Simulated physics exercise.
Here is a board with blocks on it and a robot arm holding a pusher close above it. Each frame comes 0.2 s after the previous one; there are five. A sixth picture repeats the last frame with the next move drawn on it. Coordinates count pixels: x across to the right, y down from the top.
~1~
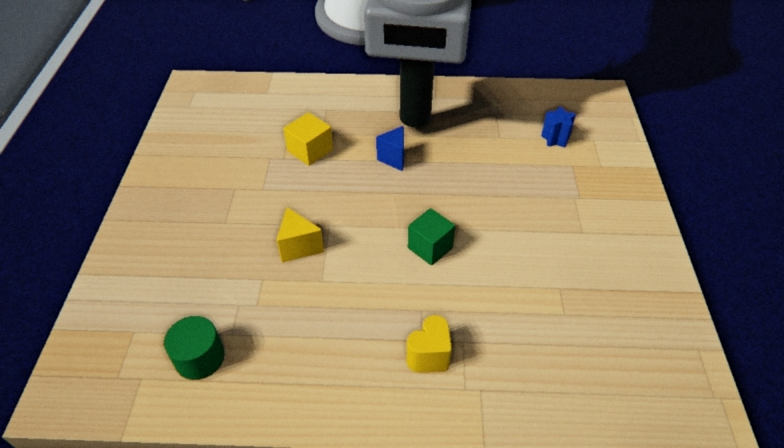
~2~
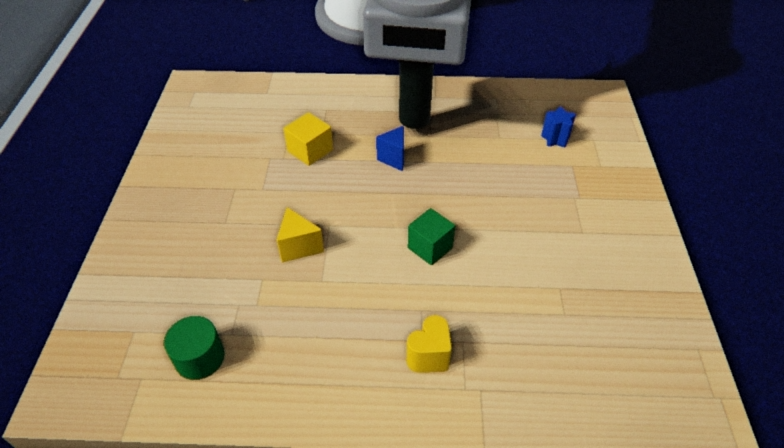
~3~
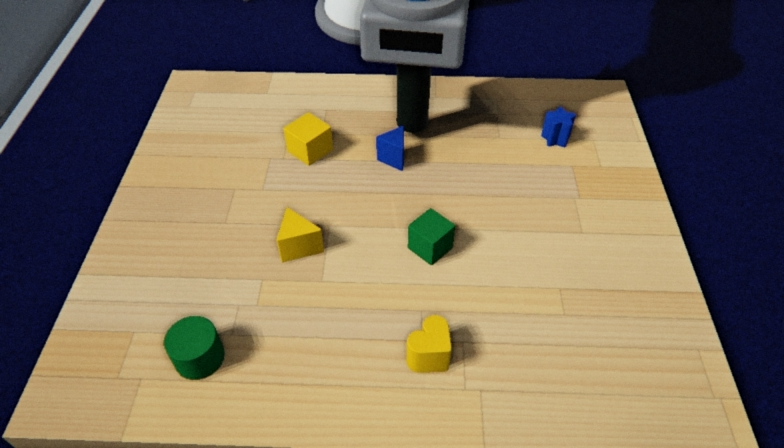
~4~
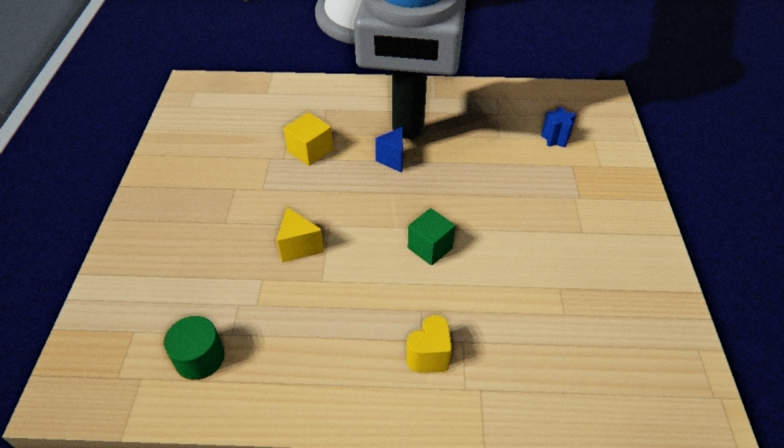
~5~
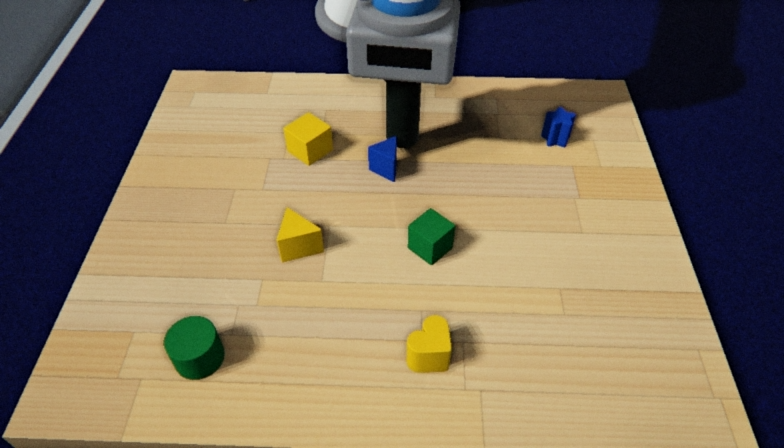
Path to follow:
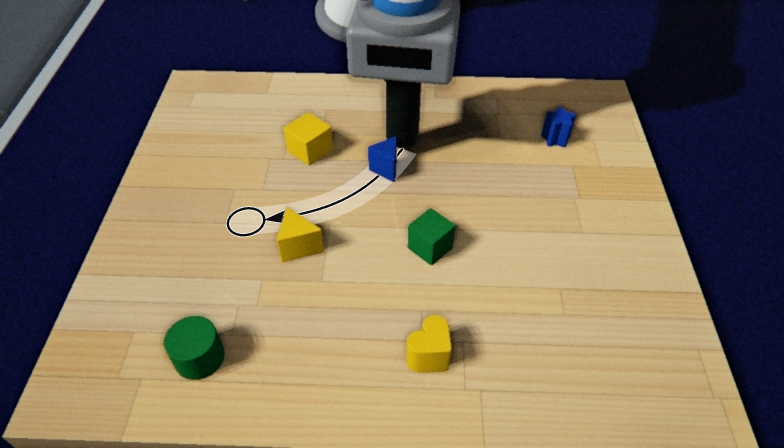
A pale wooden board lies on a dark blue surface, seen from above at an angle by a still camera. A yellow cube, a blue triangular block and a blue star-like block sit toward the back, a yellow triangle and green cube mid-board, and a green cylinder and yellow heart nearer. The robot arm's black pusher edges forward and slightly left, nudging the blue triangular block a little the same way.
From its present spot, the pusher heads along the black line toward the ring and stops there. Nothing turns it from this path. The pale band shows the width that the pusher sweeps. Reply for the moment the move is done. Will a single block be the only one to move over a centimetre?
I believe so.
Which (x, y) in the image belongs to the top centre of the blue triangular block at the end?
My prediction: (334, 205).
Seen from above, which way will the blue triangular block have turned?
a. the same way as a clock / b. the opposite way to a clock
Letter b.
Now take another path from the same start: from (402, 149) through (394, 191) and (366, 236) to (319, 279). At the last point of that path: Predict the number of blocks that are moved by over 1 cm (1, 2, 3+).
One.
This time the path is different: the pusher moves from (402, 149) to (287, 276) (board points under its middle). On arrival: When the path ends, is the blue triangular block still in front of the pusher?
My answer is no.
The line goes from (402, 149) by way of (368, 185) and (313, 211) to (246, 221).
The first path, step by step. One third of the way, pusher (368, 173); blue triangular block (353, 187), turned 15° anticlockwise.
Two thirds of the way, pusher (309, 200); blue triangular block (334, 205), turned 110° anticlockwise.
At the end, pusher (243, 210); yellow triangular block unmoved; blue triangular block (334, 205), turned 110° anticlockwise.
